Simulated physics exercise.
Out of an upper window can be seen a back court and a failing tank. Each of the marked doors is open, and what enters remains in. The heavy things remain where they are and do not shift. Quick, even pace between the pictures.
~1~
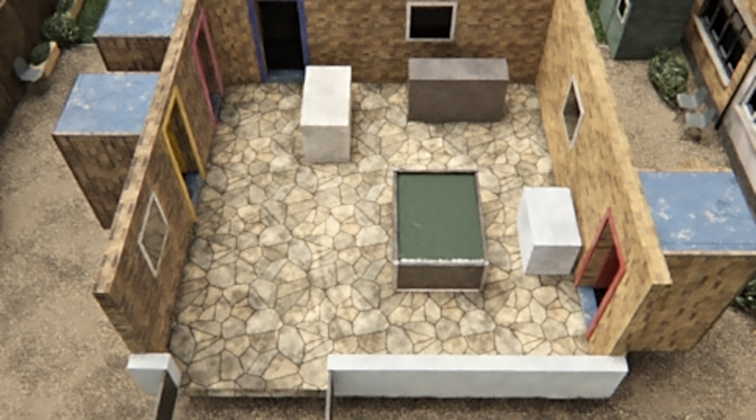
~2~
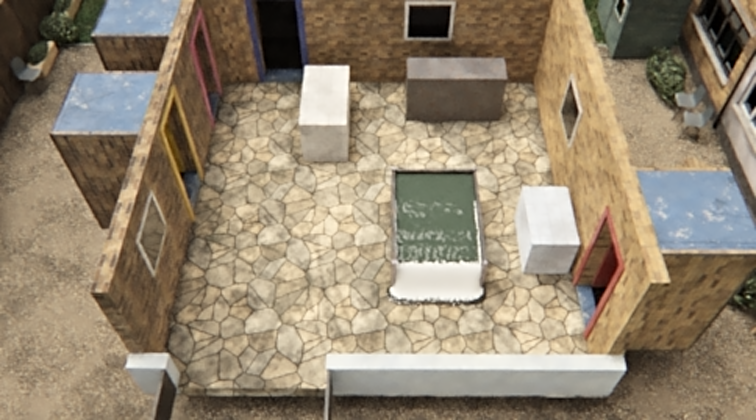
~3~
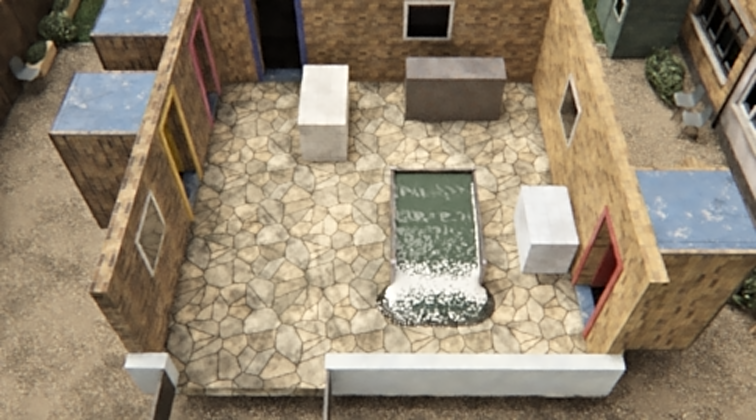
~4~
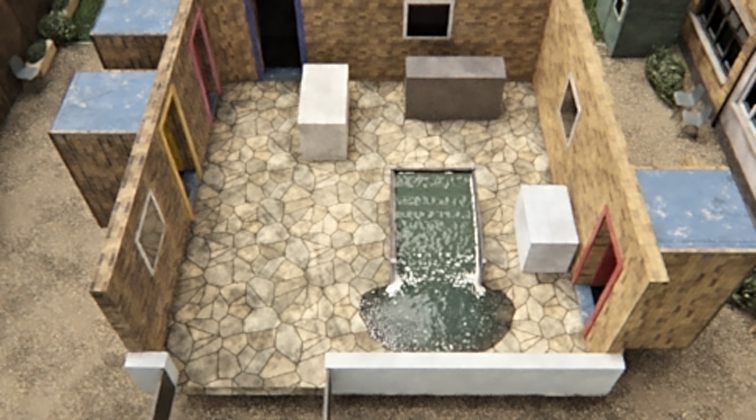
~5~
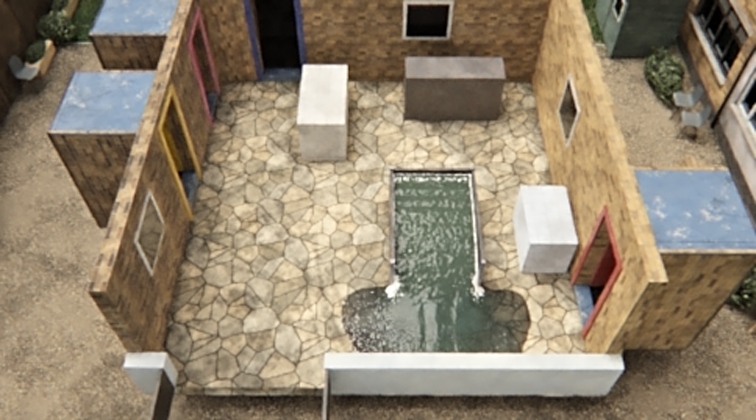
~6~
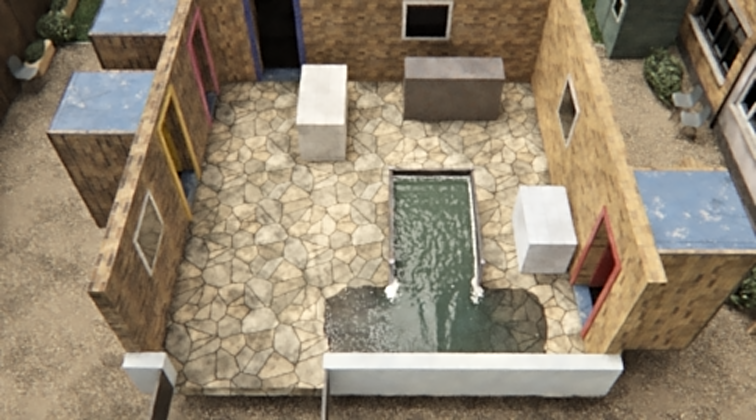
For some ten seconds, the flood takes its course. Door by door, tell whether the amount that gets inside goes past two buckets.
The pink door will let in an allowed amount; the red door will let in too much; the blue door will let in an allowed amount; the yellow door will let in an allowed amount.
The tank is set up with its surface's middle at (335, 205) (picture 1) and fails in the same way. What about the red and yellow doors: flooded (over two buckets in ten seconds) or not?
Well, the red admits more and the yellow admits less.
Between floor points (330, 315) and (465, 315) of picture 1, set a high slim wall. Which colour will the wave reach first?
That would be the red-painted one.
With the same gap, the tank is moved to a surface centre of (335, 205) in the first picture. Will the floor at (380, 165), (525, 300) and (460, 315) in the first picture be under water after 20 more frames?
Points in order: Not reached; inundated; inundated.
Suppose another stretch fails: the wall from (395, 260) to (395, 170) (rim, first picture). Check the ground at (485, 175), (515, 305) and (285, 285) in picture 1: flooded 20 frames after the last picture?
Unwetted, unwetted, submerged.
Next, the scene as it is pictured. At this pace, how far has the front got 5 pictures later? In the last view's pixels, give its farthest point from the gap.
My best guess is about (258, 373).
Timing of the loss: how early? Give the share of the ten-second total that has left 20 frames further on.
My figure: 35 percent.
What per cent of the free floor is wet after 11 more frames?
Share estimate: About 25 per cent.
A moment on, water covers 15 % of the floor; the pink door not reached, the red door wet at the sill, nothing in, the blue door not reached, the yellow door not reached.
Next, water covers 25 % of the floor; the pink door not reached, the red door under two buckets in, the blue door not reached, the yellow door not reached.
Then, water covers 40 % of the floor; the pink door not reached, the red door over two buckets in, the blue door not reached, the yellow door wet at the sill, nothing in.
Later, water covers 65 % of the floor; the pink door wet at the sill, nothing in, the red door far over two buckets in, the blue door not reached, the yellow door wet at the sill, nothing in.
In the end, water covers 85 % of the floor; the pink door wet at the sill, nothing in, the red door far over two buckets in, the blue door wet at the sill, nothing in, the yellow door wet at the sill, nothing in.
